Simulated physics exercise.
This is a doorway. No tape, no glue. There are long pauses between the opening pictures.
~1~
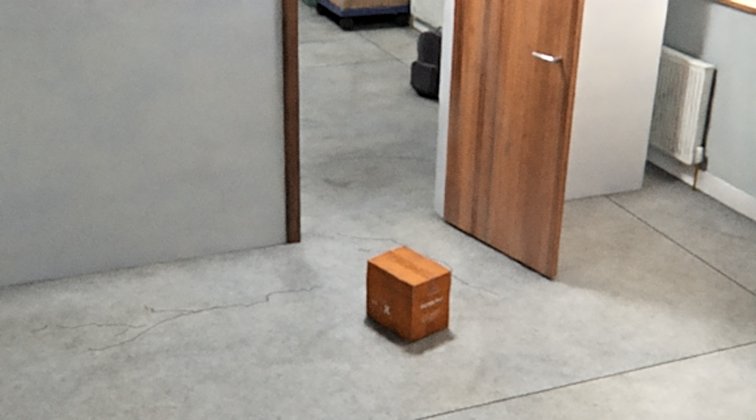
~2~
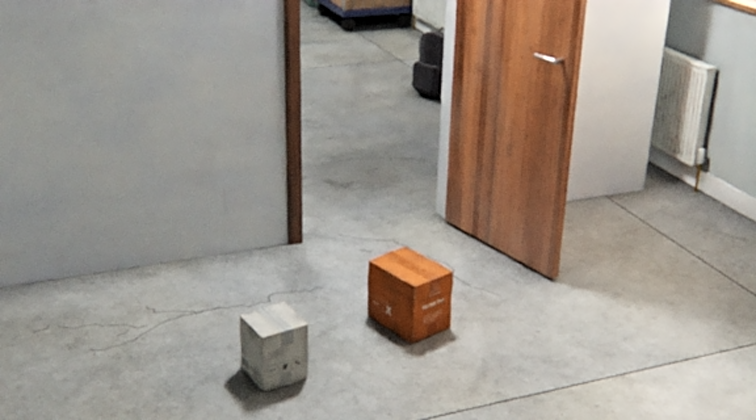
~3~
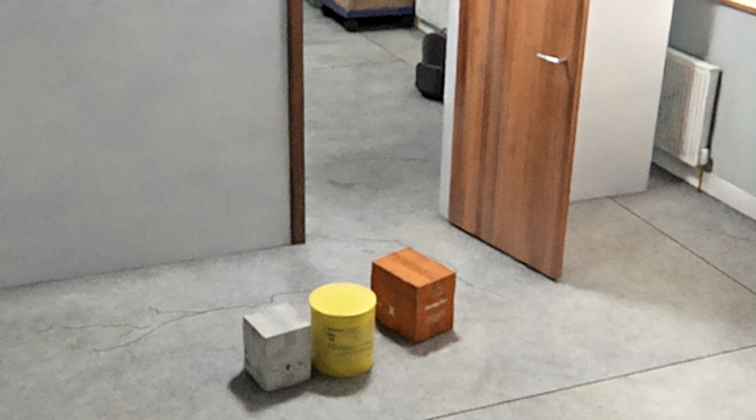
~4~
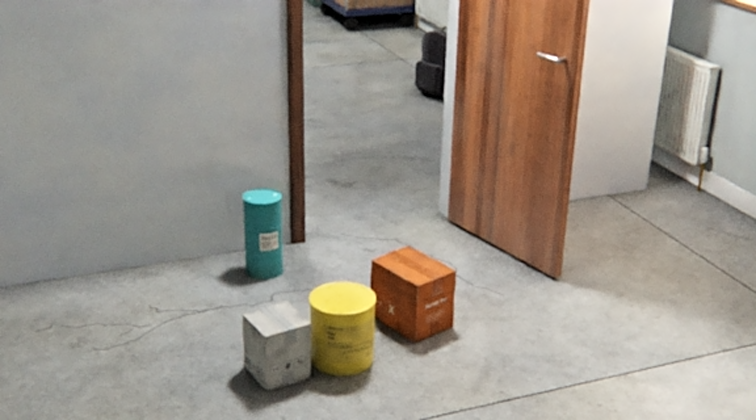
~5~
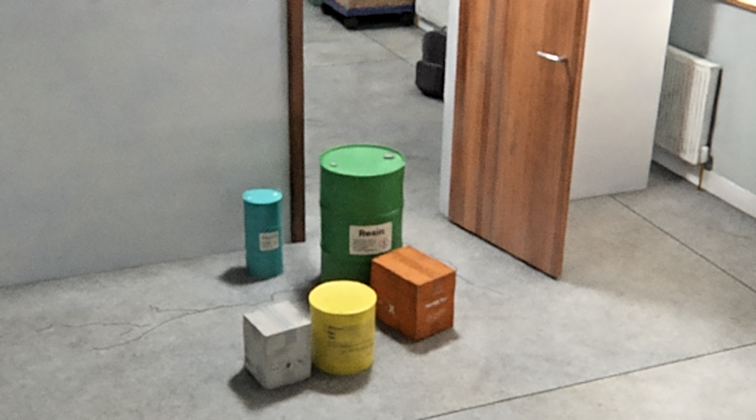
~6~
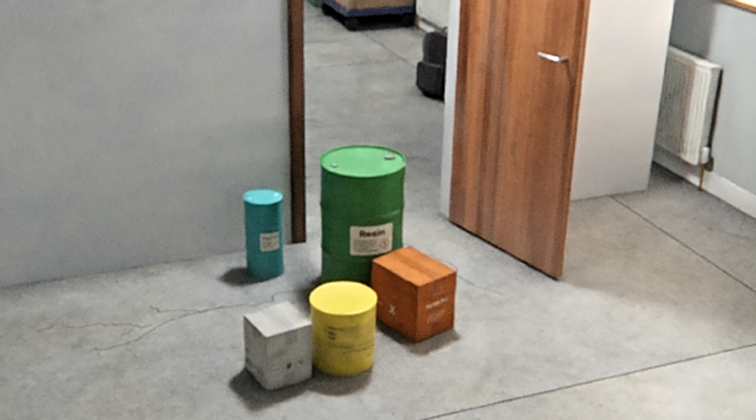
Nothing is seen moving of itself, the wooden door standing wide open and the raised view down onto the grey concrete doorway staying almost steady. An orange box sits alone before the opening, then a pale grey parcel appears at front left, and a yellow pail between them. A turquoise canister next appears by the wall at left, then a large green drum behind the box, and all remain still.
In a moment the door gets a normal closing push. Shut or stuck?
Outcome: The door is blocked.
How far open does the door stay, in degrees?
About 50°.
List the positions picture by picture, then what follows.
The first frame shows door wide open and still.
The second frame shows door wide open and still.
The third frame shows door wide open and still; white parcel (277, 347); orange box (412, 295).
The fourth frame shows door wide open and still; yellow pail (342, 329); turquoise canister (263, 234).
The fifth frame shows door wide open and still; white parcel (277, 345); orange box (412, 293).
The sixth frame shows door wide open and still; green drum (362, 223); yellow pail (343, 329).
Then, 0.50 s on from there, door 82° open.
Then, 0.70 s on from there, door 65° open.
In the end, door 49° open; all 5 unmoved. At the end, from the last picture's camera, green drum near (361, 223).
